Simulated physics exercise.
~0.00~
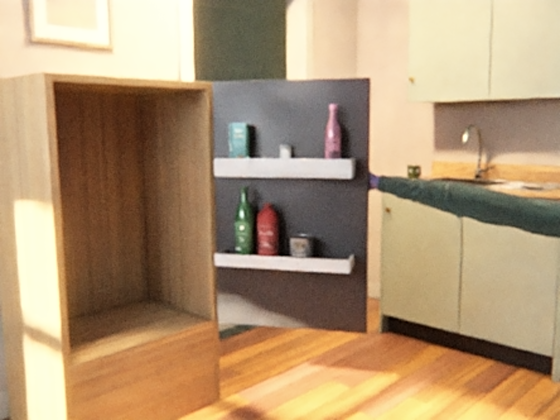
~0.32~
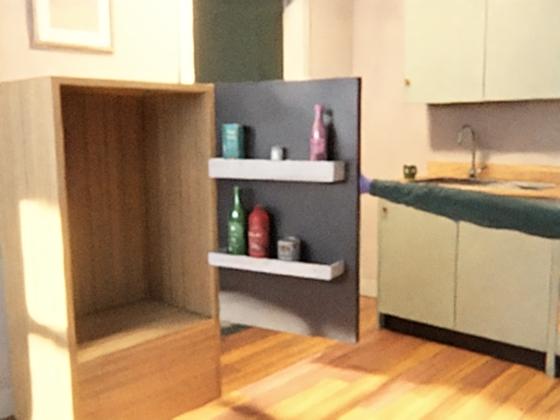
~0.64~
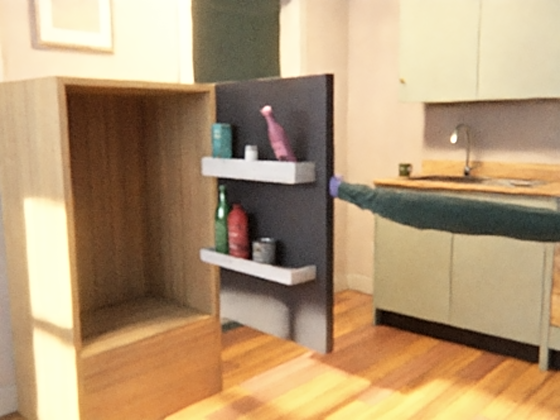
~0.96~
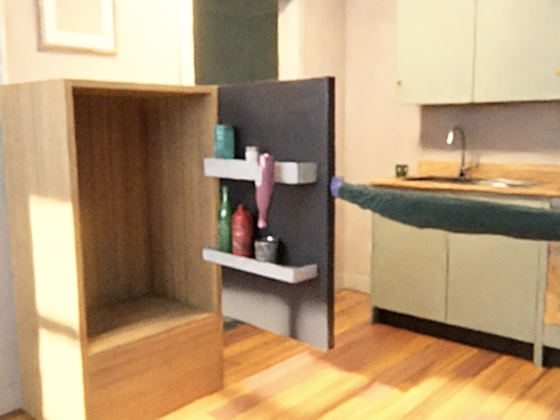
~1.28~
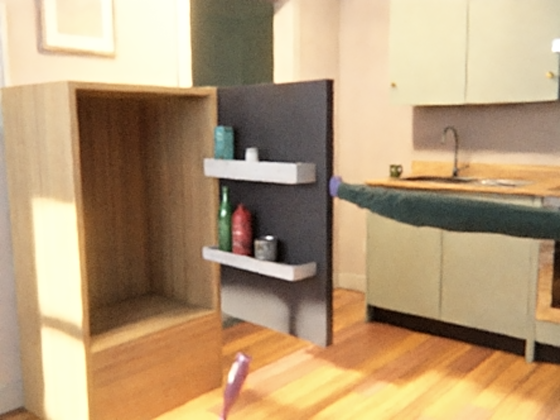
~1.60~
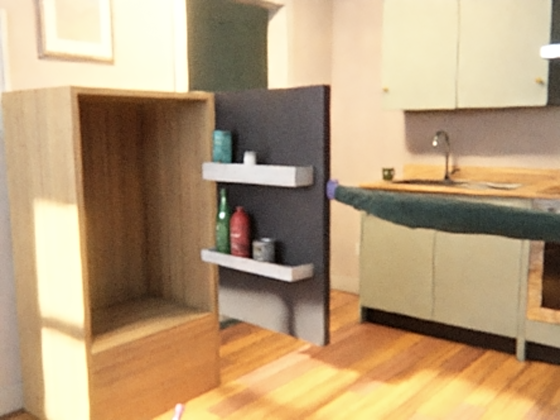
A sleeved arm swinging a cabinet's dark door until it stops, the pink bottle toppling from the top rack to the floor.
